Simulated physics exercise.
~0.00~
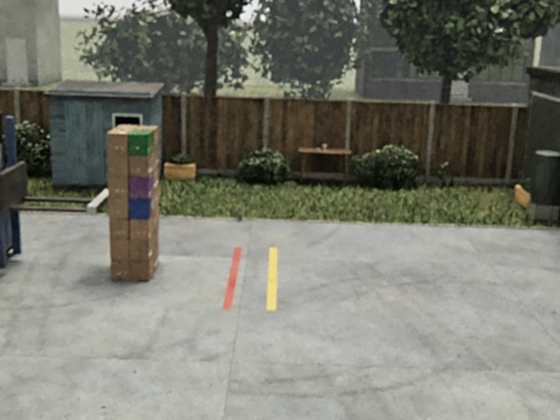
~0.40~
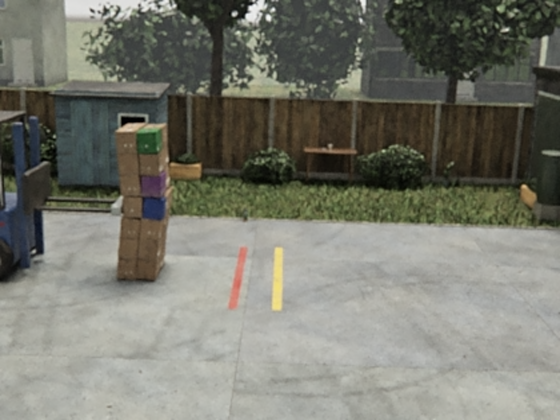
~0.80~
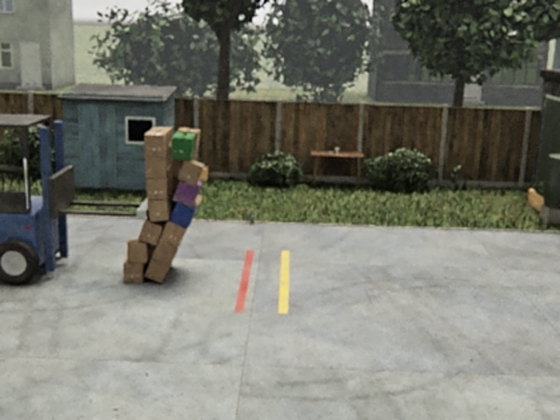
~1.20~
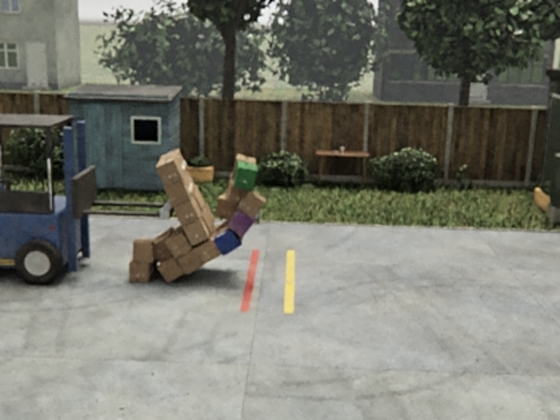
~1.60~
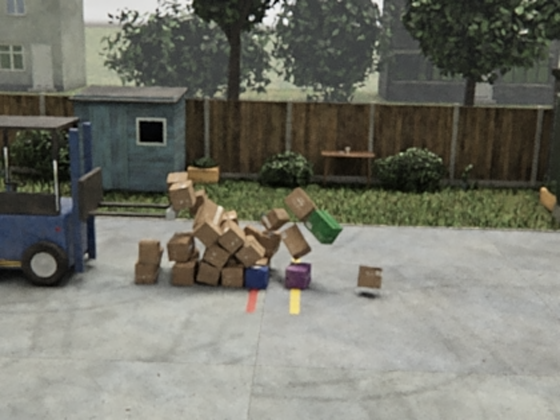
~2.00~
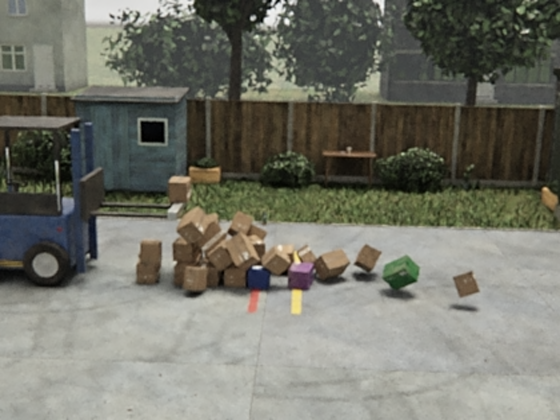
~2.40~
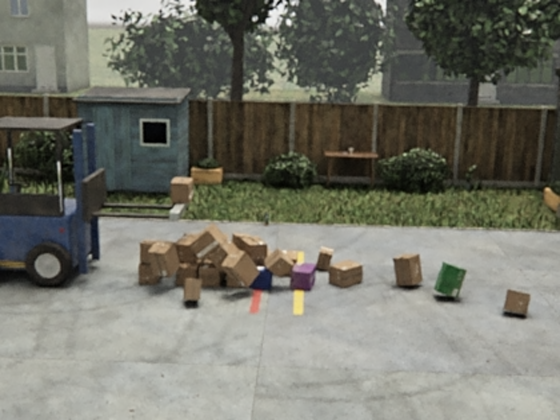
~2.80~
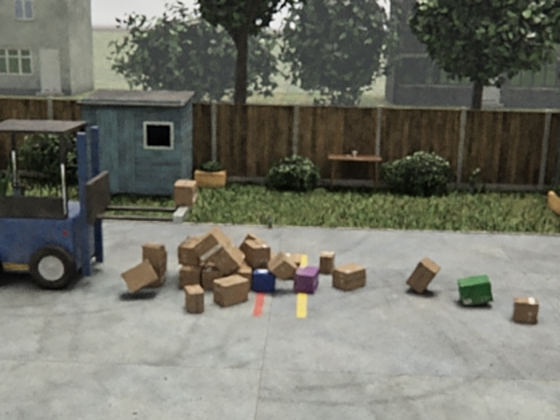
In a fenced yard, a blue forklift pushes over a tall carton stack, spilling boxes rightward, purple and green past the red line.
